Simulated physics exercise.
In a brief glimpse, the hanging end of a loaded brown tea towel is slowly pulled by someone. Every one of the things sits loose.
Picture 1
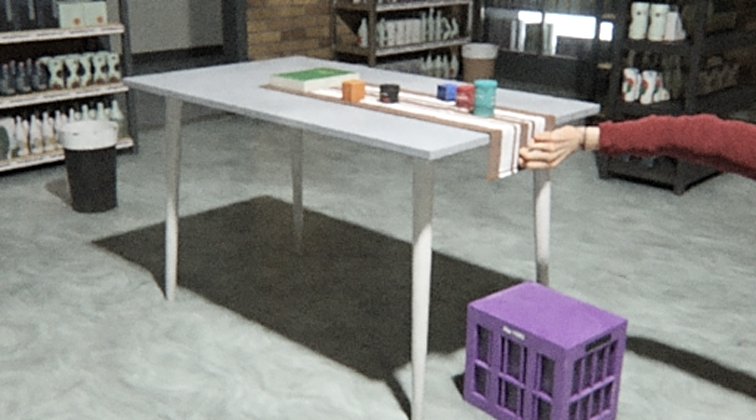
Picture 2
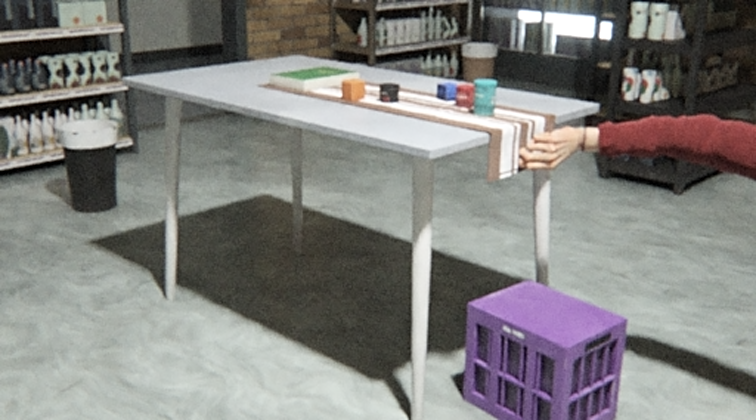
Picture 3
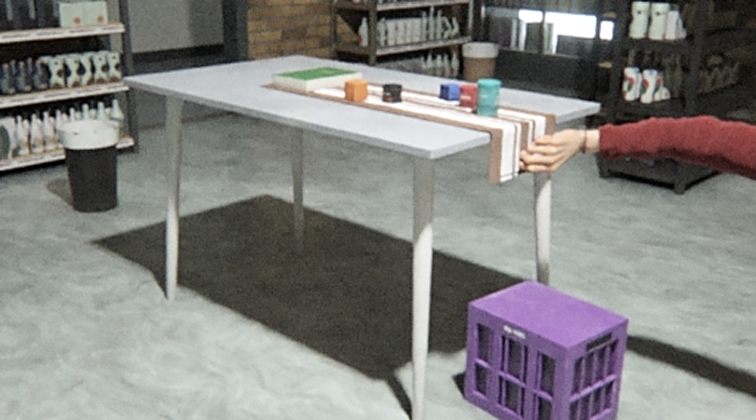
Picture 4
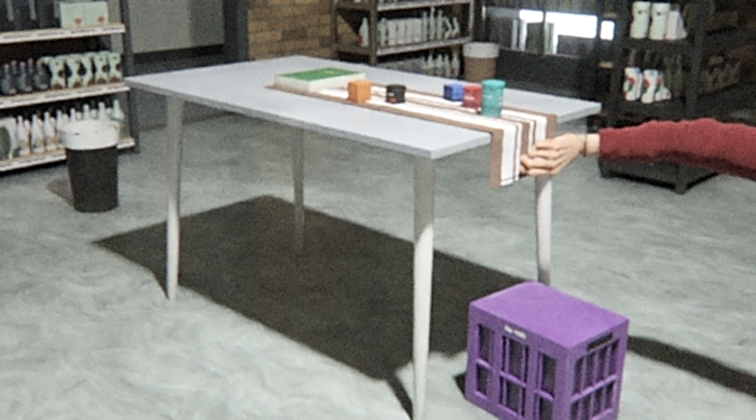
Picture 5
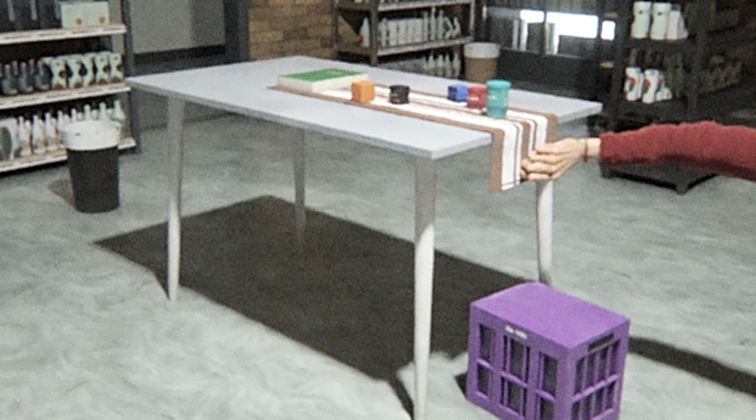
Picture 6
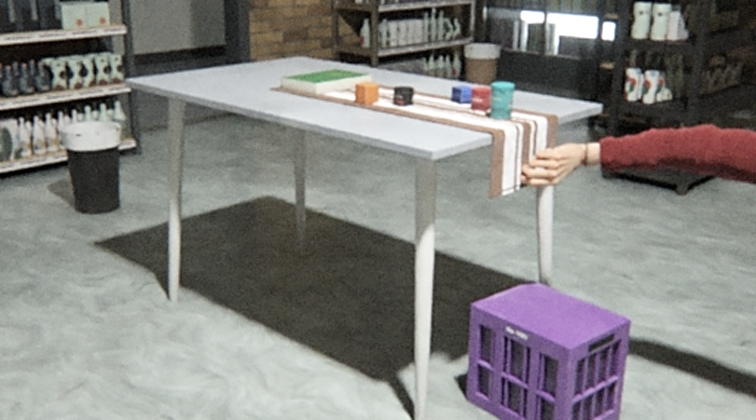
A striped brown and white cloth was slowly pulled a little way over the table's right edge by a hand in a red sleeve, and the small colored items on it shifted slightly right with it.
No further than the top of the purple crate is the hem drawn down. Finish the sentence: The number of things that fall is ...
The number of things that fall is three.
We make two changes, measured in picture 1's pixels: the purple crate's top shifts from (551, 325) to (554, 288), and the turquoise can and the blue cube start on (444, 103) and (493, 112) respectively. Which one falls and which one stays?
The turquoise can stays put, the blue cube is lost.
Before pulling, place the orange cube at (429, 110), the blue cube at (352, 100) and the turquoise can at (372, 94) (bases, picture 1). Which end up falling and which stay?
Orange cube gone, blue cube stays, turquoise can stays.
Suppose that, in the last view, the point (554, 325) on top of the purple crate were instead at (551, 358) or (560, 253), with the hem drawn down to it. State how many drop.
We'd get 4 in the first case and 1 in the second.
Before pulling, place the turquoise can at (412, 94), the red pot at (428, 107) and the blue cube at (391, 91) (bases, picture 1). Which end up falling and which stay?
In the end the turquoise can is still on top, the red pot is no longer on top, and the blue cube is still on top.
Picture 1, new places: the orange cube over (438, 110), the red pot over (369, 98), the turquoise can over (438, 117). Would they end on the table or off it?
The orange cube is off the top, the red pot is still on top and the turquoise can is off the top.
Early on, hem near (522, 224); turquoise can gone.
Midway, hem near (521, 274); turquoise can and red pot gone.
Near the end, hem on the crate; turquoise can, red pot and blue cube gone.
Finally, hem on the crate; turquoise can, red pot and blue cube gone. The answer is three.
